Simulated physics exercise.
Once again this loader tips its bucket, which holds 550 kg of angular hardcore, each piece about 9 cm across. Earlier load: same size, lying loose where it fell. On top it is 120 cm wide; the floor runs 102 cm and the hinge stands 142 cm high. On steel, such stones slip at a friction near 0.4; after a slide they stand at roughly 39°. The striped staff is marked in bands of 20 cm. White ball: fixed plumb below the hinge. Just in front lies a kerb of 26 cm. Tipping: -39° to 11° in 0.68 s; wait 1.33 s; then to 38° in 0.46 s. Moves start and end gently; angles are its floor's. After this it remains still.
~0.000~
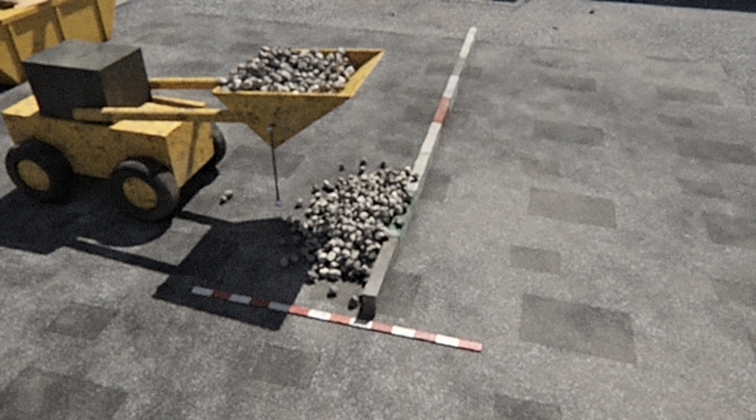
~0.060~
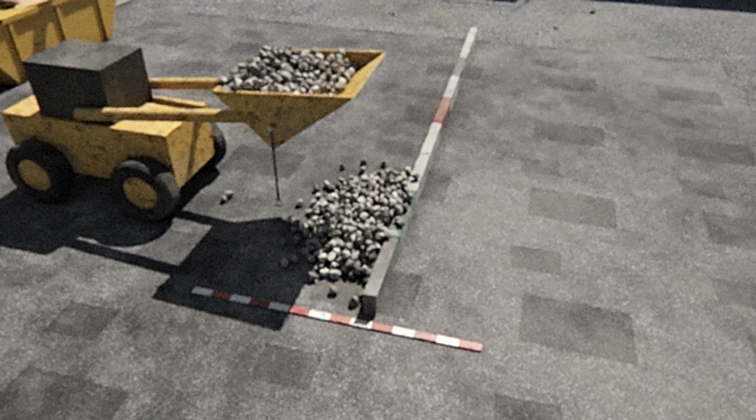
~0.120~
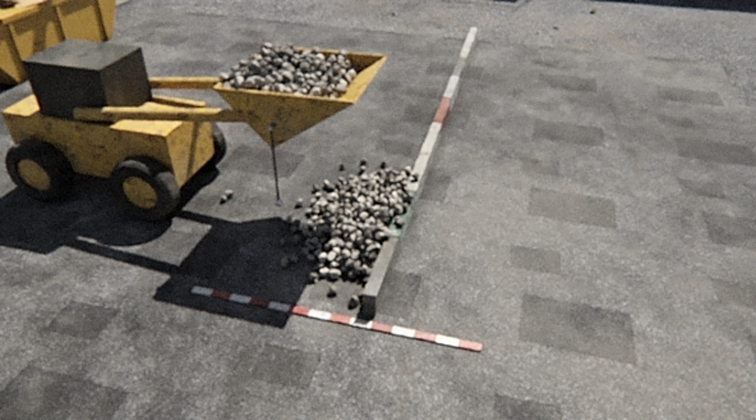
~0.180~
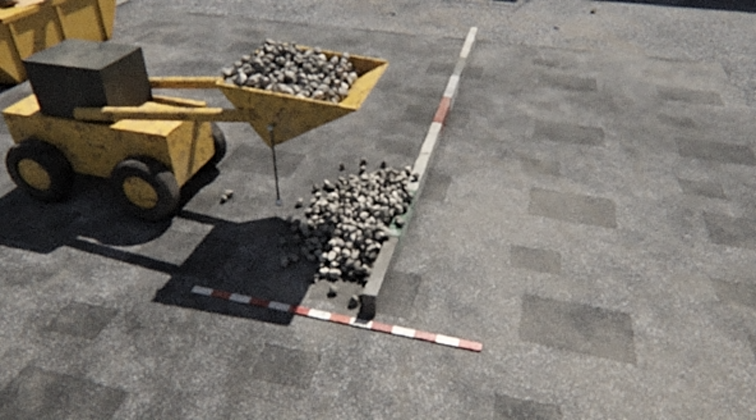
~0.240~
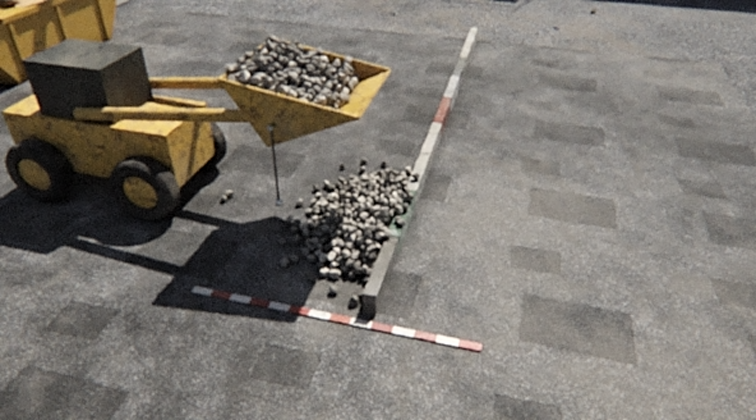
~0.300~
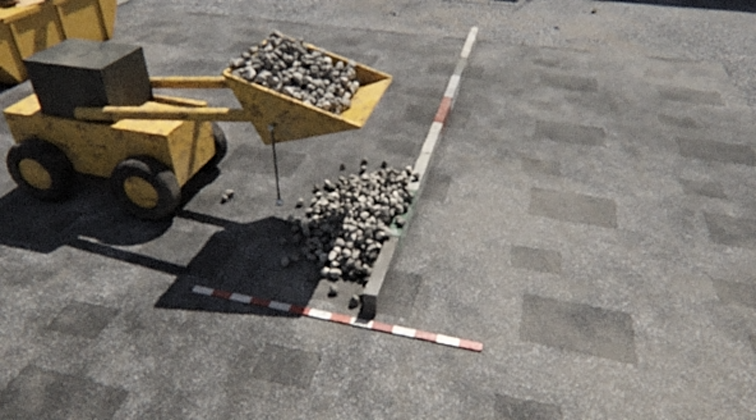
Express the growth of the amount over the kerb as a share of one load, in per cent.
Roughly 24 per cent of a load.
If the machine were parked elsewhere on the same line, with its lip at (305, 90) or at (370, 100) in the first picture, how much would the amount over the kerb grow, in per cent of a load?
About 0 and 55 per cent.
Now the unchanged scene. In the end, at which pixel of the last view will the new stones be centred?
I'd point to about (382, 206).
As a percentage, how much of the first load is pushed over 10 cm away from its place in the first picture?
Close to 5 per cent.
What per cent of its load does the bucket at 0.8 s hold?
Near 100 per cent of the load is held.
After 0.5 s the floor is at 3°; in per cent of one load, 100 in the bucket, 100 on this side of the kerb; the foremost stones are at (404, 206).
After 0.8 s the floor is at 11°; in per cent of one load, 100 in the bucket, 100 on this side of the kerb; the foremost stones are at (404, 206).
After 2.9 s the floor is at 38°; in per cent of one load, 35 in the bucket, 159 on this side of the kerb, 6 over the kerb; the foremost stones are at (476, 244).
After 5.8 s the floor is at 38°; in per cent of one load, 0 in the bucket, 176 on this side of the kerb, 24 over the kerb; the foremost stones are at (485, 269). Net gain over the kerb, 24.
